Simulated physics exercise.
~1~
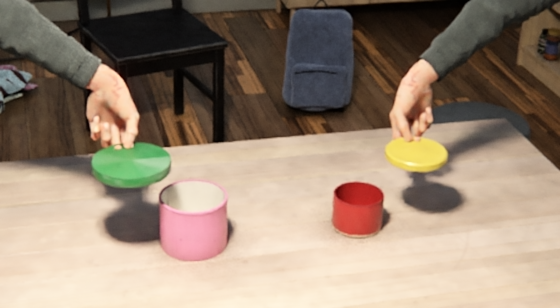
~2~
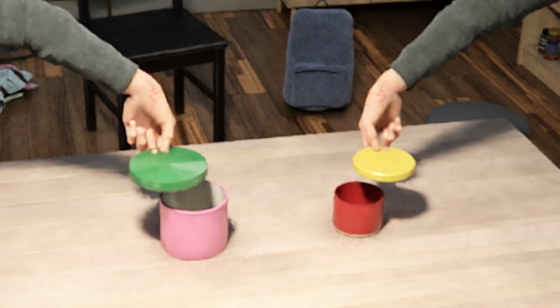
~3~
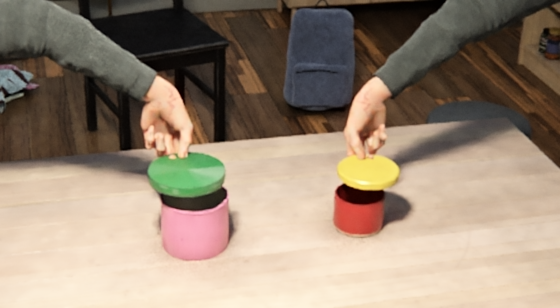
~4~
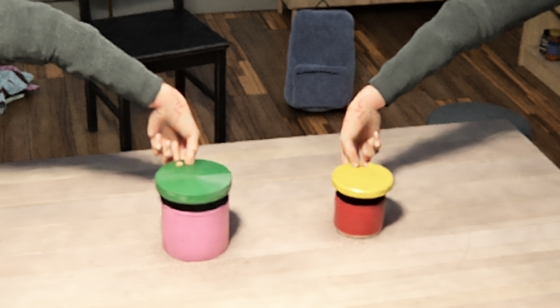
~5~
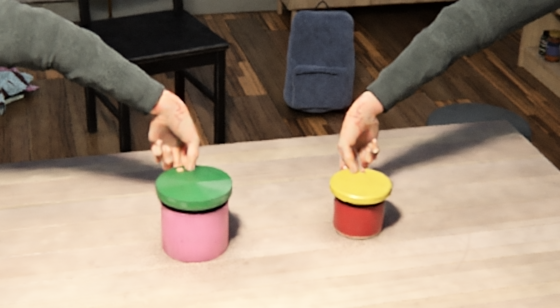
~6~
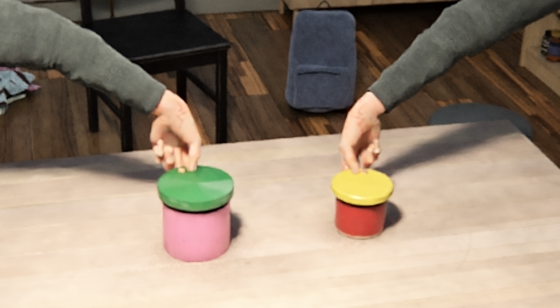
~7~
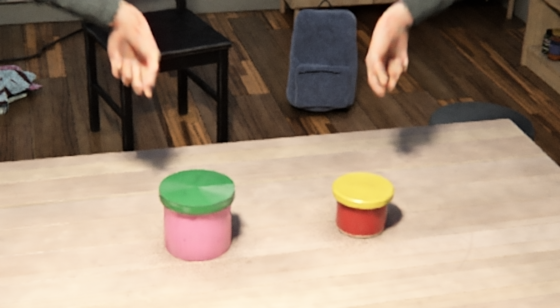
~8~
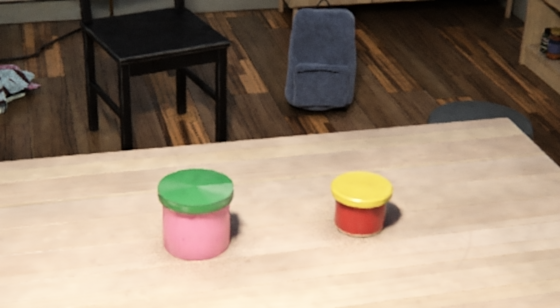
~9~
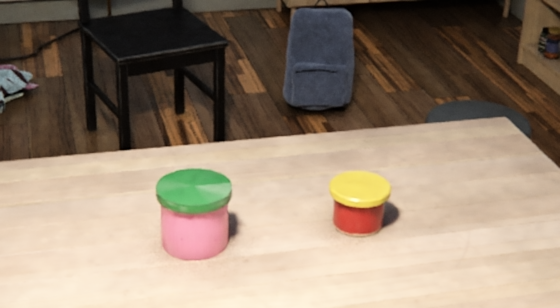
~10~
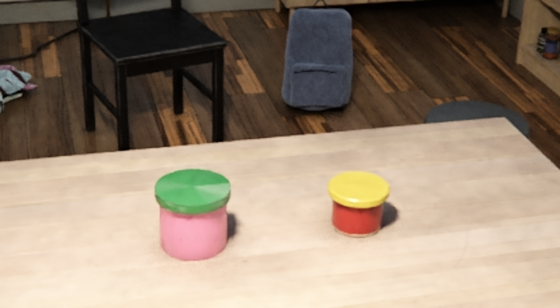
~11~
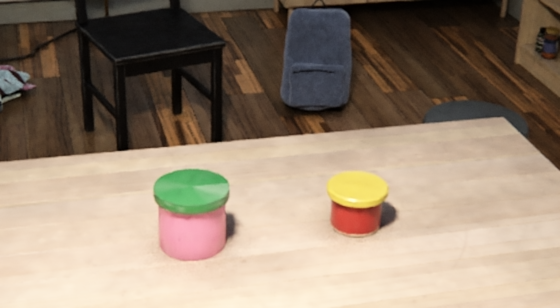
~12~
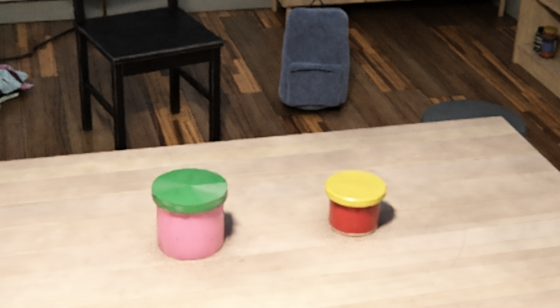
A green disc and a yellow lid, each held by a hand, moved inward and down onto a pink pot on the left and a smaller red one on the right, then the hands let go and withdrew, leaving both containers covered on the table.
